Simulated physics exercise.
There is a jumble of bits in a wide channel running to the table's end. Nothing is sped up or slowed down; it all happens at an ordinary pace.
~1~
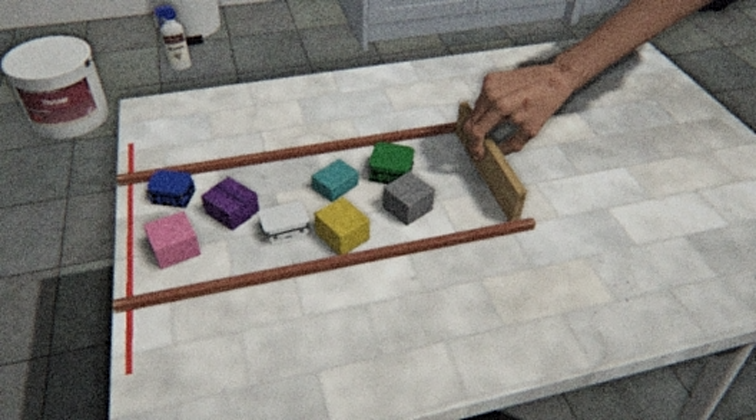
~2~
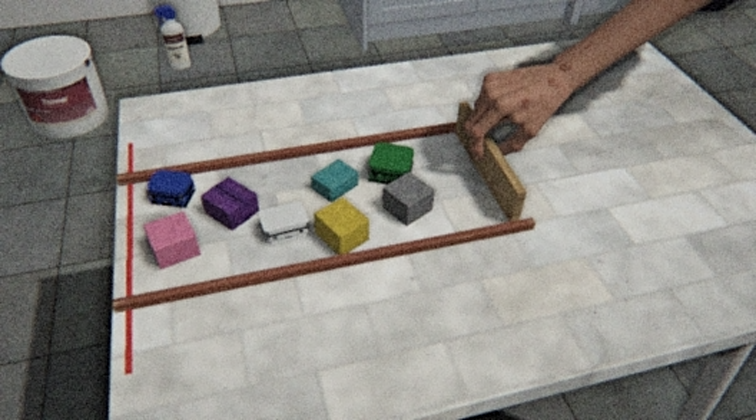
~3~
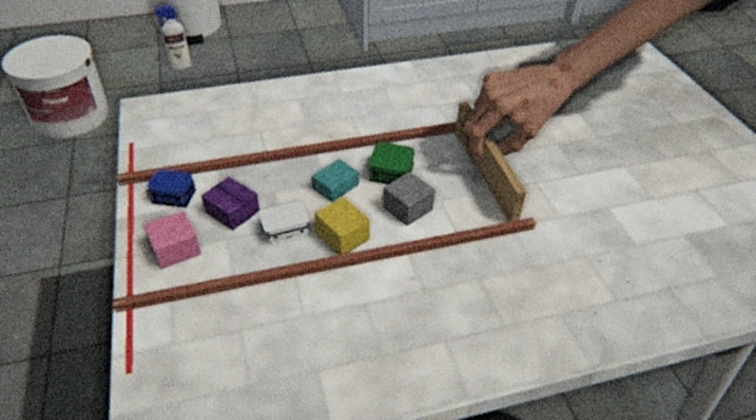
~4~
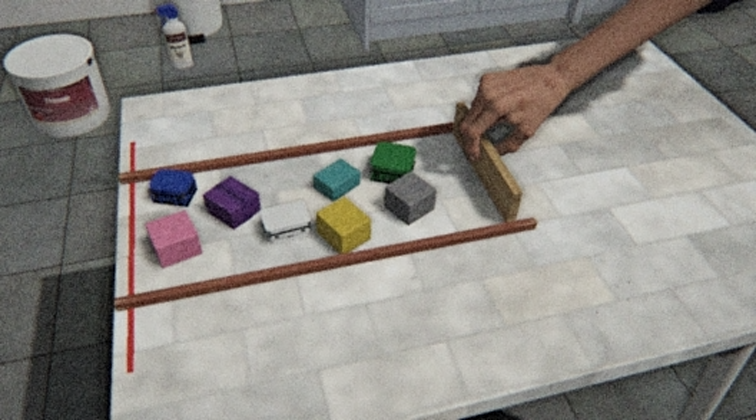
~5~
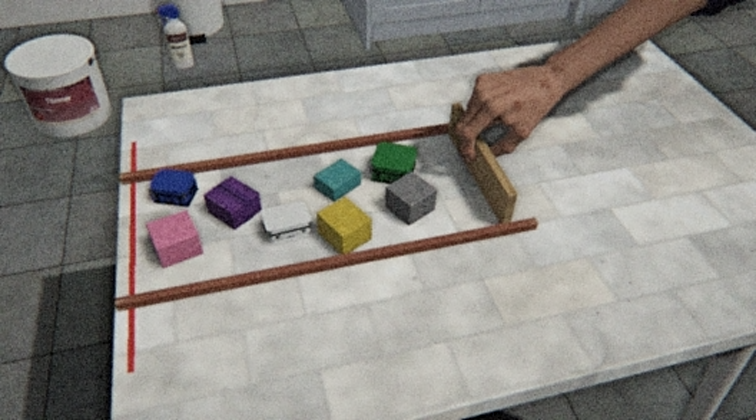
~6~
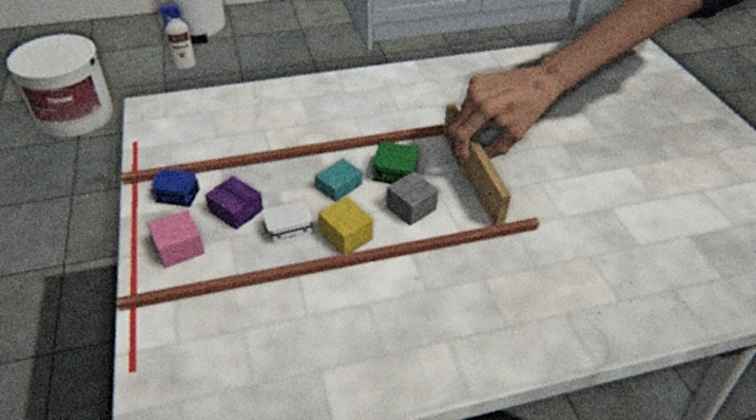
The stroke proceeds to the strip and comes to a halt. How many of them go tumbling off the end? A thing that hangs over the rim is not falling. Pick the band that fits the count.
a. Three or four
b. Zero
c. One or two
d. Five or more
Option d: Five or more.
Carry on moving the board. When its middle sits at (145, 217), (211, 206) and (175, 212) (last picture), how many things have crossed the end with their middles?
In order, that gives 5, then 2, then 5.
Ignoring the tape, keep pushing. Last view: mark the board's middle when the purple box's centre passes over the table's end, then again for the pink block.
The purple box gives roughly (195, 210), the pink block roughly (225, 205).
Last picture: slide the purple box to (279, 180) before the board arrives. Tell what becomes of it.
The purple box goes off.
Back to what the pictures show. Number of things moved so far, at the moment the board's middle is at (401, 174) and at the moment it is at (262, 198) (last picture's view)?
Moved so far: 3, then 8.
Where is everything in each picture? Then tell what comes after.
In the first picture, pink block (172, 240); blue case (172, 190); purple box (231, 203); board (488, 159); tape (130, 238).
In the second picture, blue case (172, 189); board (487, 159).
In the third picture, purple box (231, 203); green case (392, 165).
In the fourth picture, pink block (174, 239); turquoise block (337, 180).
In the fifth picture, blue case (174, 188); grey block (411, 198).
In the sixth picture, pink block (177, 239); blue case (176, 188); purple box (235, 202); board (474, 162); tape (134, 237).
Soon after, none off yet; pink block at rest near (177, 239); blue case at rest near (176, 188); purple box at rest near (235, 202).
Then, none off yet; pink block moving near (168, 244); blue case at rest near (174, 187); purple box moved about its own width near (192, 214).
Further on, two off so far; pink block on its side near (97, 314); blue case on its side near (107, 232); purple box moved well along near (122, 223).
At rest, the number that fall off is five or more; fallen, grey block, green case, turquoise block, yellow block, white case, purple box, blue case and pink block.
